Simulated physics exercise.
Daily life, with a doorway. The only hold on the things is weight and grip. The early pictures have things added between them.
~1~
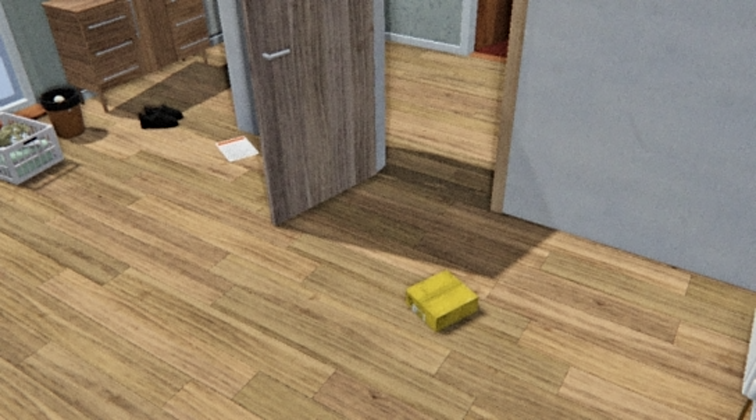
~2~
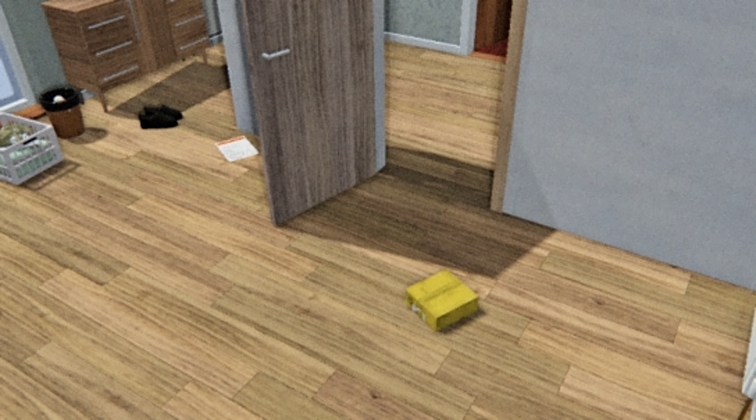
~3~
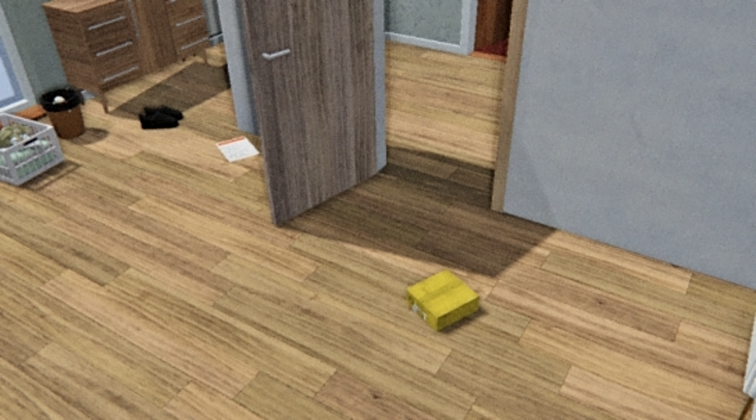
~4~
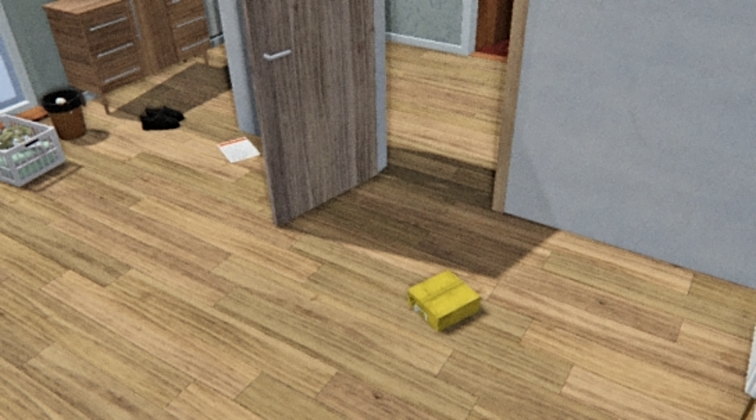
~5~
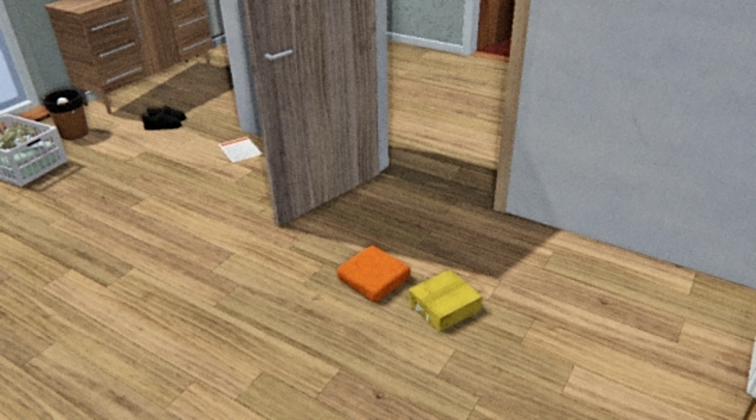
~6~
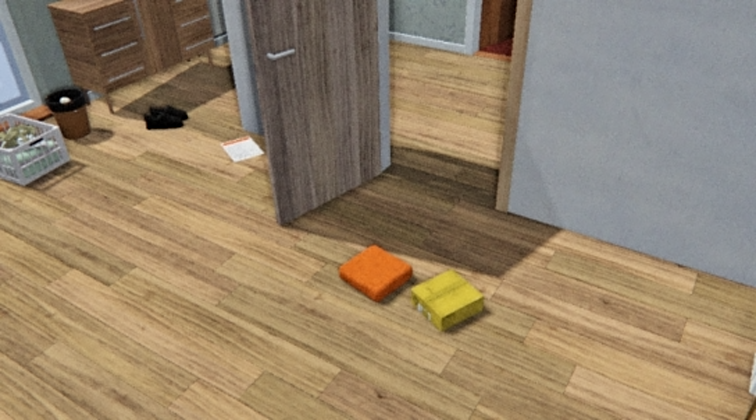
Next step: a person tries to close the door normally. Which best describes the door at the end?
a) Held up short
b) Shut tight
Option b: Shut tight.
Then, 0.70 s after the last picture, open by 65°.
Then, 1.00 s after the last picture, open by 35°.
At rest, open by 0°; both in place. Seen from the same camera at the end, orange cushion near (376, 272).
